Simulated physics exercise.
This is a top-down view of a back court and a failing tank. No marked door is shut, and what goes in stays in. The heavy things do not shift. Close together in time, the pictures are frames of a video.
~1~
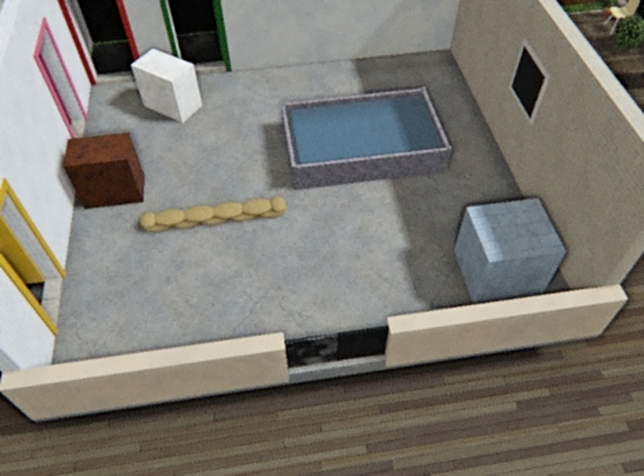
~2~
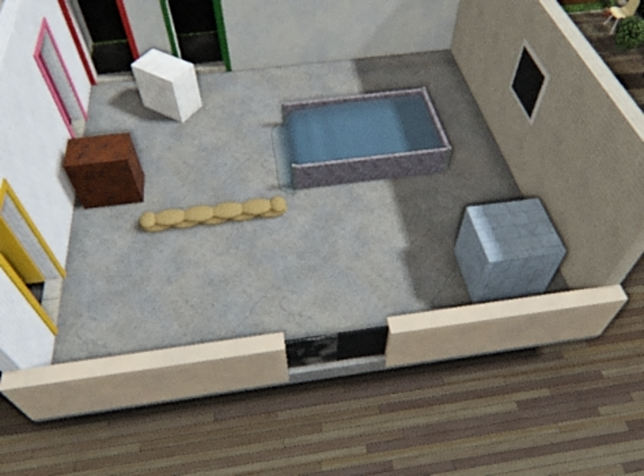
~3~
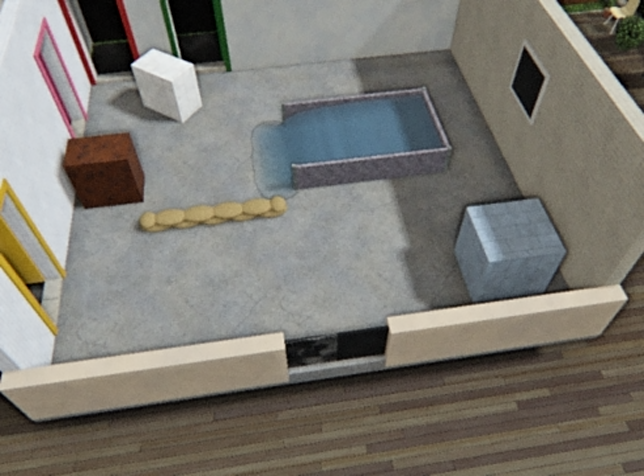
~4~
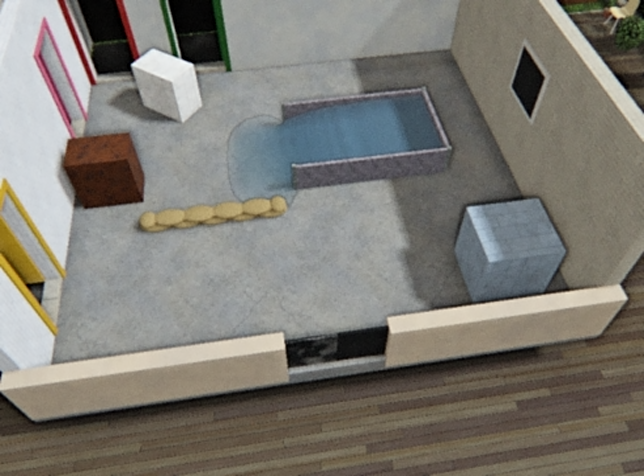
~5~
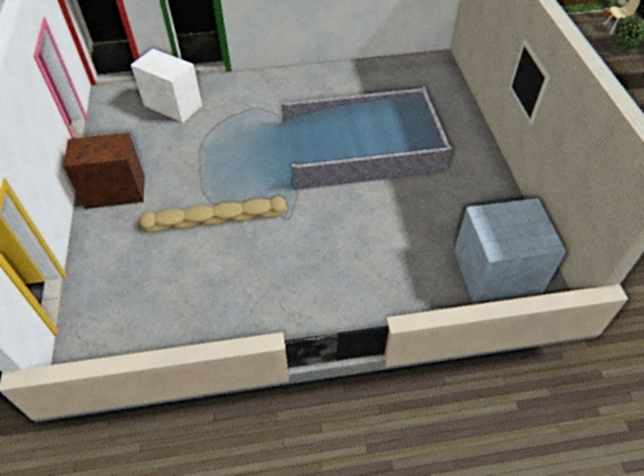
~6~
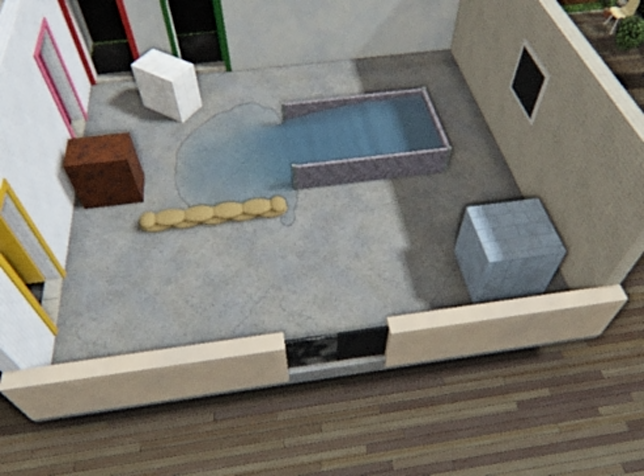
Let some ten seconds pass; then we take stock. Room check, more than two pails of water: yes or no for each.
Yellow door, no; green door, no; red door, yes; pink door, yes.
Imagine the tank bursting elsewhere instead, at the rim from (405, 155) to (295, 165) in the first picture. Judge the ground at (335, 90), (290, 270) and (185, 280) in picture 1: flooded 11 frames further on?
Log: Point 1 unreached; point 2 inundated; point 3 unreached.
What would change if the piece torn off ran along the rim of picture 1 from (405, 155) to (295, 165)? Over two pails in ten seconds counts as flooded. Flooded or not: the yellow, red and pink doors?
Briefly, yellow crosses the limit, red remains below the limit, and pink remains below the limit.
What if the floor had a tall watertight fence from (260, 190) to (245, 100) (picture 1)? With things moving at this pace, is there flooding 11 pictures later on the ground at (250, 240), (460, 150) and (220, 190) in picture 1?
Results in sequence: Swamped / bone-dry / swamped.
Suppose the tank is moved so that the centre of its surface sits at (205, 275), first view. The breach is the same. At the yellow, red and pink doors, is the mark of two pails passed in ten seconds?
Log: Yellow breaks the limit; red misses the mark; pink misses the mark.
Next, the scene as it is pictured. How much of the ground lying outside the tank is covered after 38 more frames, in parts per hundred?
I reckon 45 per cent or so.
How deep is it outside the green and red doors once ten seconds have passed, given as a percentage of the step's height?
I'd put it at close to 30 and 90 per cent.
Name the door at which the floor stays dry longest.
I'd go with the door marked red.
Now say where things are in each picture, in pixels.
In the first picture, the open tank at (363, 129) is whole and still.
In the second picture, the front is at (290, 190), out from the gap at (291, 150).
In the third picture, the front is at (280, 197), out from the gap at (291, 151).
In the fourth picture, the front is at (257, 205), out from the gap at (291, 151).
In the fifth picture, water pours out at (291, 152) and has run to (207, 188).
In the sixth picture, the front is at (183, 188), out from the gap at (291, 151).
A moment on, water covers 20 % of the floor; the yellow door not reached, the green door not reached, the red door not reached, the pink door not reached.
Next, water covers 25 % of the floor; the yellow door not reached, the green door wet at the sill, nothing in, the red door not reached, the pink door under two buckets in.
Then, water covers 35 % of the floor; the yellow door wet at the sill, nothing in, the green door wet at the sill, nothing in, the red door under two buckets in, the pink door over two buckets in.
Later, water covers 45 % of the floor; the yellow door under two buckets in, the green door wet at the sill, nothing in, the red door far over two buckets in, the pink door far over two buckets in.
In the end, water covers 80 % of the floor; the yellow door under two buckets in, the green door wet at the sill, nothing in, the red door far over two buckets in, the pink door far over two buckets in.
